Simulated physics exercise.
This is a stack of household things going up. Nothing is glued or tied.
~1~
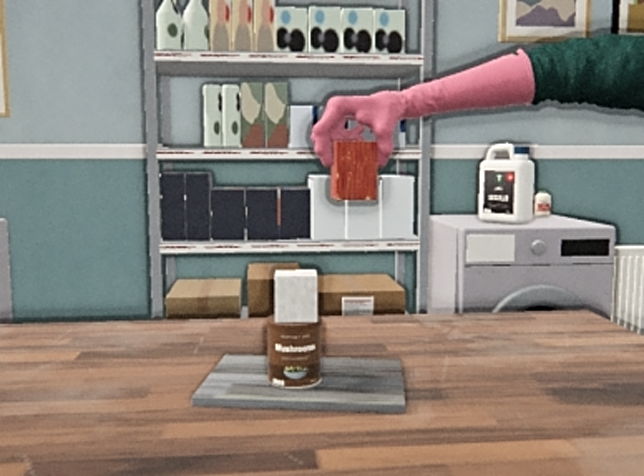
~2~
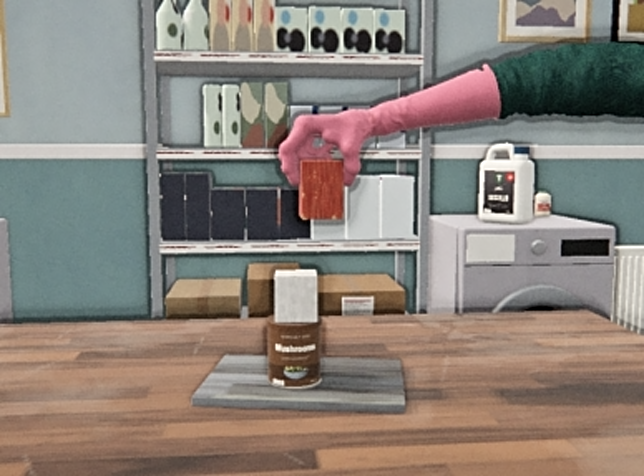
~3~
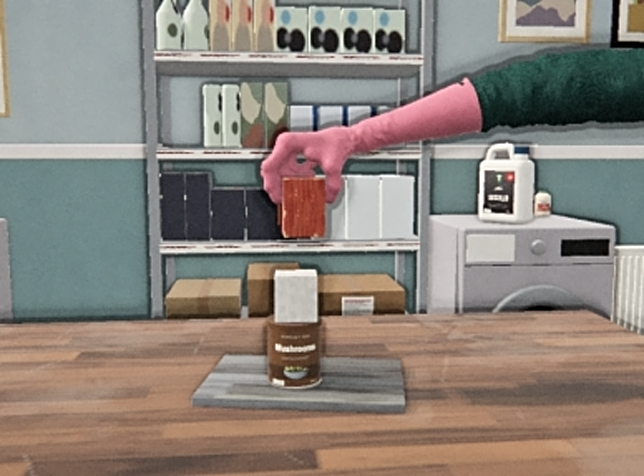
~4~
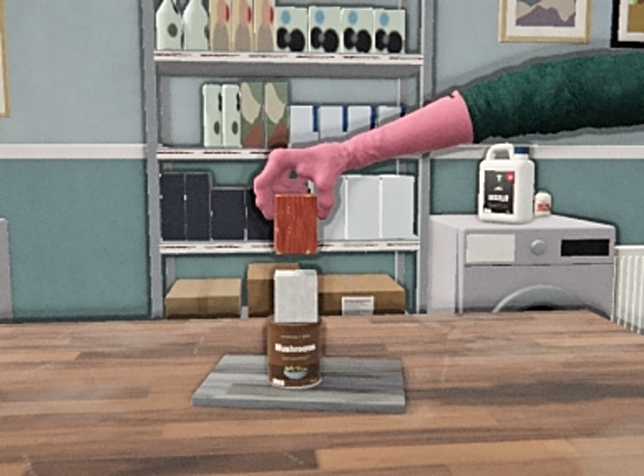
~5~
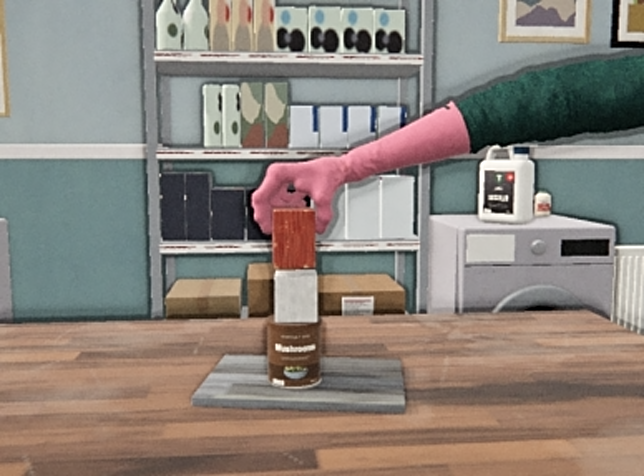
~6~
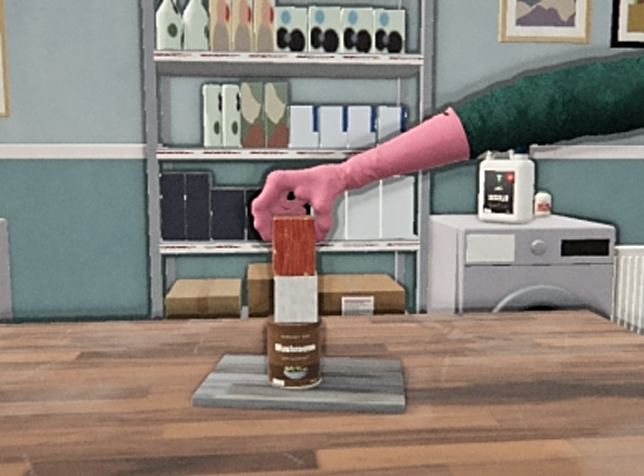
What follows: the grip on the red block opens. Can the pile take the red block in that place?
The pile stays up.
Then, 0.80 s after the last picture, nothing has stirred.
Then, 1.70 s after the last picture, red block resting near (293, 245).
Then, 2.80 s after the last picture, things are still on the move.
At rest, all 4 in place. Seen from the same camera at the end, red block near (293, 245). The pile holds.
